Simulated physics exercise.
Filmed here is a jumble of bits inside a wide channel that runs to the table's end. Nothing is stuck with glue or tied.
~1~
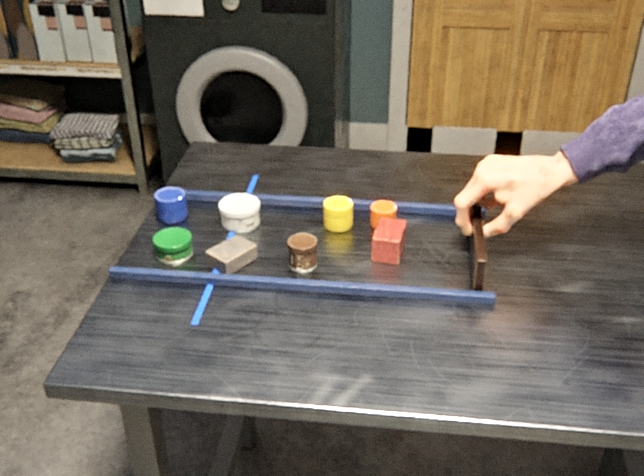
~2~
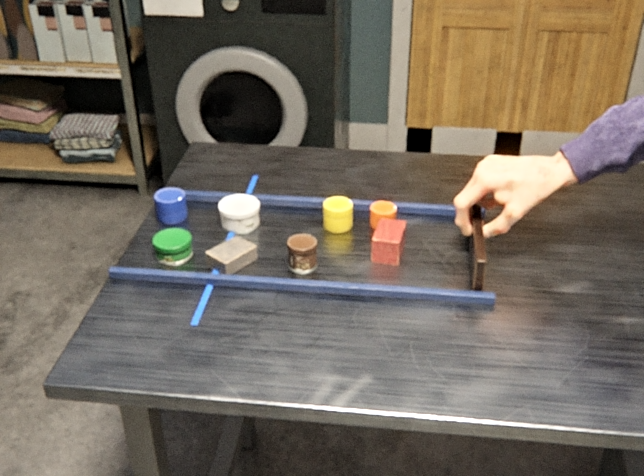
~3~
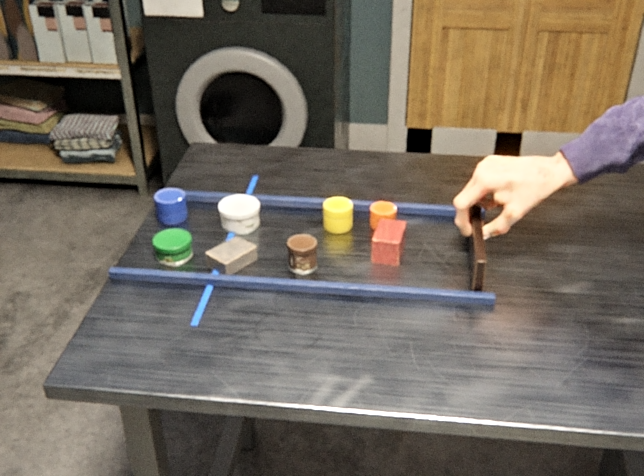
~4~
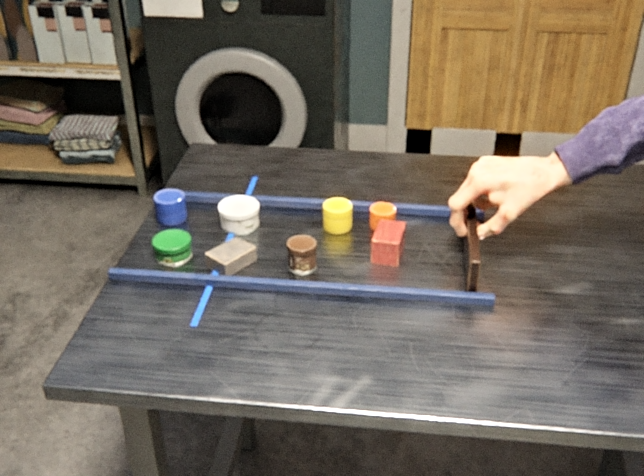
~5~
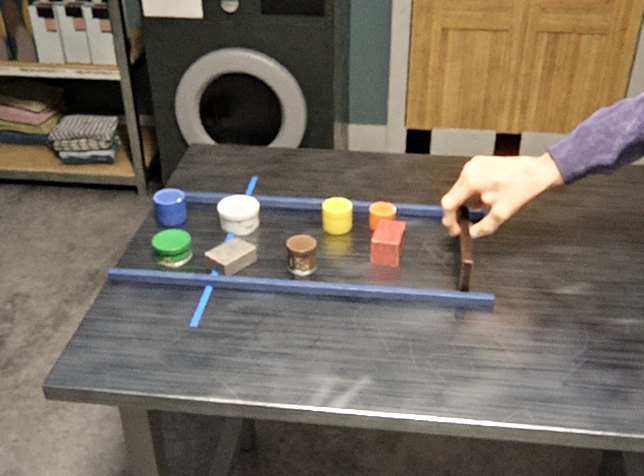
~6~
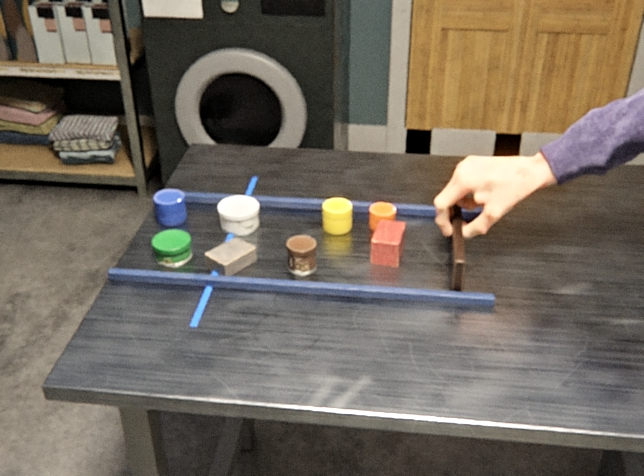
A hand slides a dark upright board slightly left between blue rails, while the small tins, lids and blocks stay still.
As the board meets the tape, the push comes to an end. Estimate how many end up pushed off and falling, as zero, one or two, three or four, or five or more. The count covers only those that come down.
Zero end up falling off.
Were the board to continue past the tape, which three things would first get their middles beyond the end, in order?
The blue lid goes first, followed by the green tin and then the white tin.
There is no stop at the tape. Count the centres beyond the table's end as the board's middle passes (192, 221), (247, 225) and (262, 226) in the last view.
2, 0 and 0.
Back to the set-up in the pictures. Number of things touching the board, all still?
It is in contact with 4.
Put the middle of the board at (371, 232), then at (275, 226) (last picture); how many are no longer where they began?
3 at one spot and 6 at the other.
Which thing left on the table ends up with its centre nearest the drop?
That would be the blue lid.
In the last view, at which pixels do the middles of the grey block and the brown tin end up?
First at (174, 256); second at (204, 252).
A little later, none off yet; blue lid at rest near (170, 207); green tin at rest near (172, 248); white tin at rest near (239, 216).
Next, none off yet; blue lid at rest near (170, 207); green tin at rest near (172, 248); white tin shifted a little near (224, 216).
When it is over, the number that fall off is zero.
